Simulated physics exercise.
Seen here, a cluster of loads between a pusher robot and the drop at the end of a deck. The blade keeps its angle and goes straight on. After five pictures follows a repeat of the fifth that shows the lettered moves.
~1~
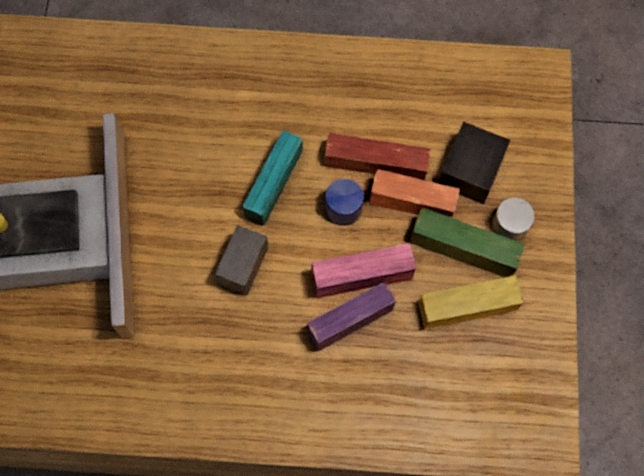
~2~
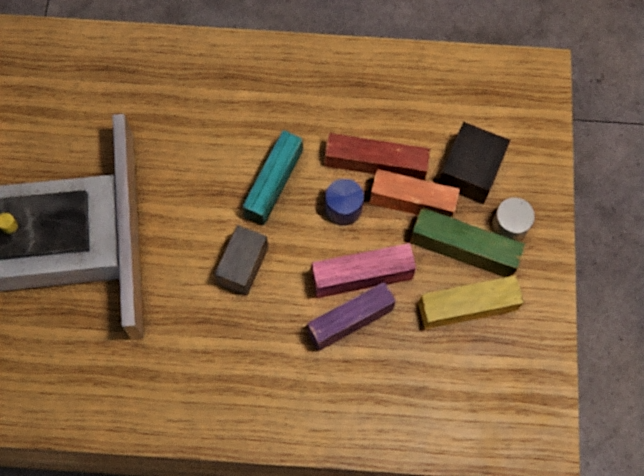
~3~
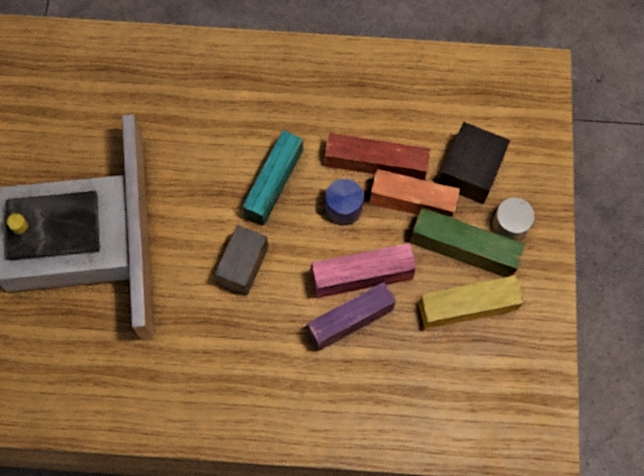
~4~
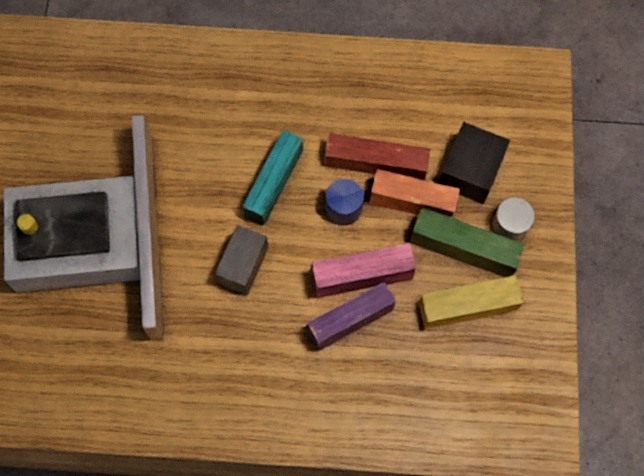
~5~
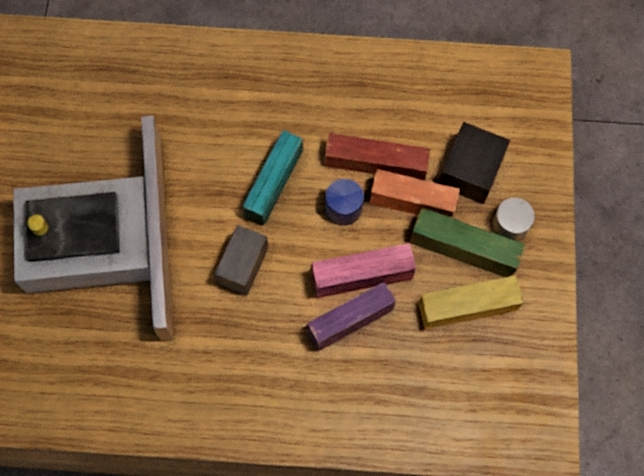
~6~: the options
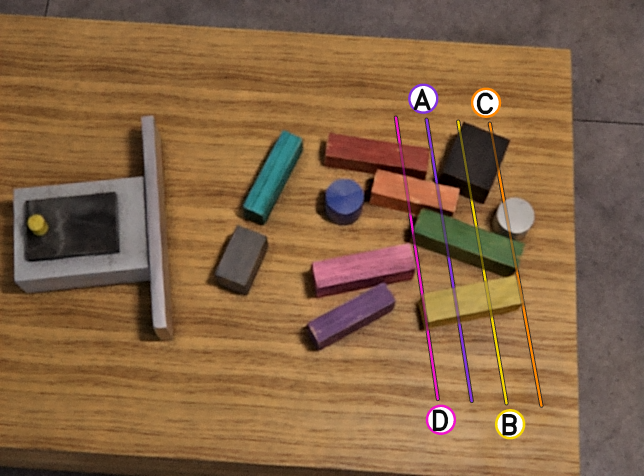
Grey pusher robot with a wide front plate creeping right across a wooden deck towards a cluster of motionless coloured blocks.
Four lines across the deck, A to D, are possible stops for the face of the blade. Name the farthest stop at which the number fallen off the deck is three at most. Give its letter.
No farther than B.
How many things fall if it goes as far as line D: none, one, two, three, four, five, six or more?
The count is none.
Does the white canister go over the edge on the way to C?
Yes.
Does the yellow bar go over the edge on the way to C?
Yes.
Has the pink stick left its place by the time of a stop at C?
By then, yes.
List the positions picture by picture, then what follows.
Yellow bar (470, 303); grey crate (242, 260); red bar (377, 158), in the first picture.
Robot (49, 223); pink stick (363, 271), in the second picture.
Robot (60, 224); turquoise stick (274, 178), in the third picture.
Robot (70, 224); green bar (467, 244), in the fourth picture.
Robot (79, 225); orange bar (414, 197); blue canister (344, 203); yellow bar (470, 303), in the fifth picture.
On the marked copy, A at (448, 254); B at (481, 256); C at (514, 258); D at (416, 252).
With B. Early on, robot (199, 233); turquoise stick (288, 177); grey crate (298, 261).
Further on, robot (319, 241); yellow bar (541, 306); black crate (523, 156).
At the end, robot (411, 247); black crate over the edge; yellow bar over the edge; two fallen.
As for the rest, A is within the limit but short; C drops six; D is within the limit but short.
